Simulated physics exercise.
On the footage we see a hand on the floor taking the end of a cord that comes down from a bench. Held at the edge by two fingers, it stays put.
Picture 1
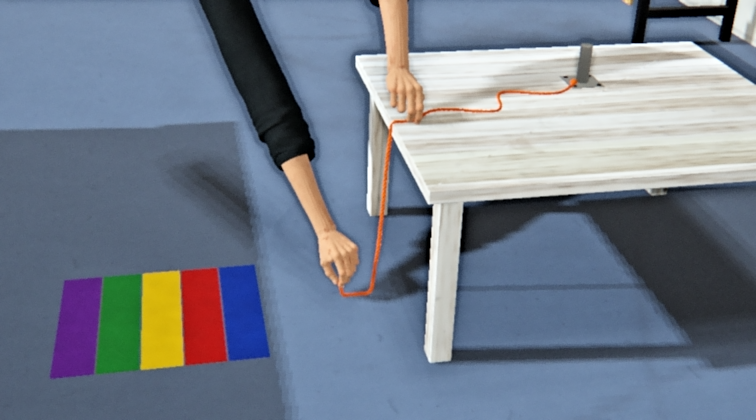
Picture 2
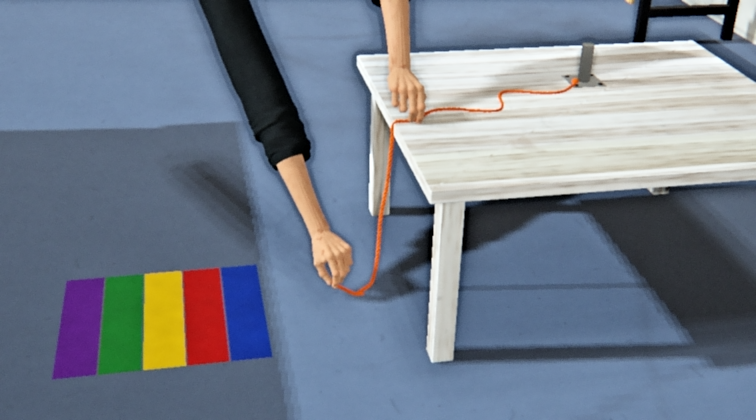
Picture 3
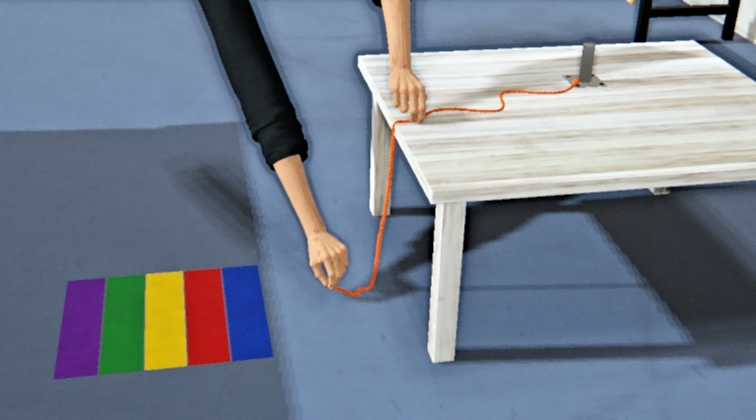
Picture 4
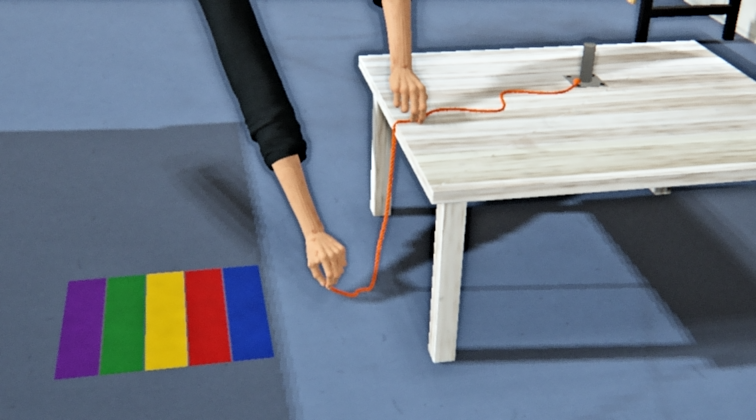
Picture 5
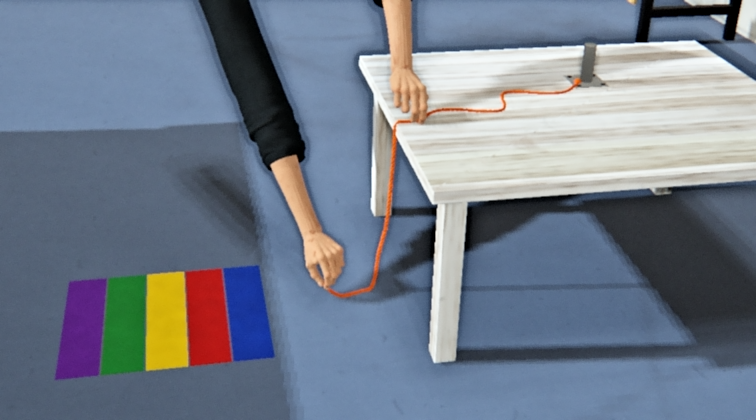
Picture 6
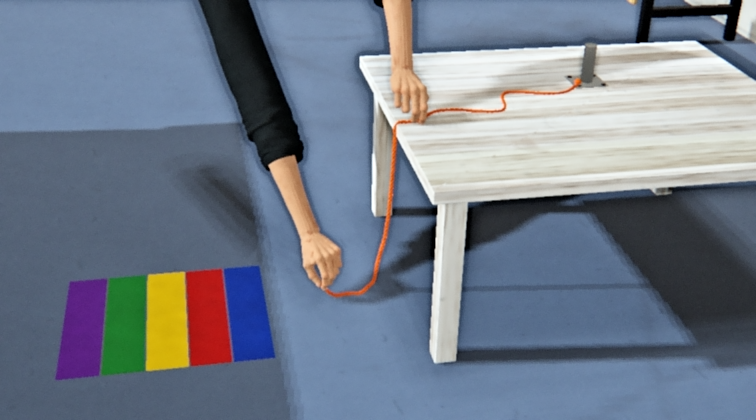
A hand near the floor slowly draws the end of an orange cord slightly left.
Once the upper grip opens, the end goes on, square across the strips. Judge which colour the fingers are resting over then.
The yellow strip.
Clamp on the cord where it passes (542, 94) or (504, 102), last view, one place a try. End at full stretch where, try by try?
Respectively, (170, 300) and (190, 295).
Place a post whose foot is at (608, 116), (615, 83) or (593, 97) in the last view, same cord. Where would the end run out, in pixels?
Estimated pixels per try: (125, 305); (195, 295); (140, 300).
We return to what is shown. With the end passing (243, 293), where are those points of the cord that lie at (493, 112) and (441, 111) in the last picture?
One lands at (448, 106), the other at (405, 116).
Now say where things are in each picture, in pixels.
End (339, 283); blue (247, 340); red (205, 344); yellow (162, 348); green (119, 352); purple (74, 356), in the first picture.
End (333, 284); cord through (562, 92) (500, 97) (454, 109) (393, 132) (383, 202) (375, 272), in the second picture.
End (329, 284), in the third picture.
End (327, 285); cord through (563, 92) (502, 97) (455, 110) (395, 132) (388, 203) (375, 272), in the fourth picture.
End (325, 285), in the fifth picture.
End (322, 286); cord through (564, 93) (503, 97) (456, 110) (396, 132) (390, 203) (376, 273), in the sixth picture.
Early on, end near (242, 293); over blue.
Midway, end near (190, 298); over red.
At the end of the slack, end near (160, 300); over yellow. The end stops over the yellow strip.
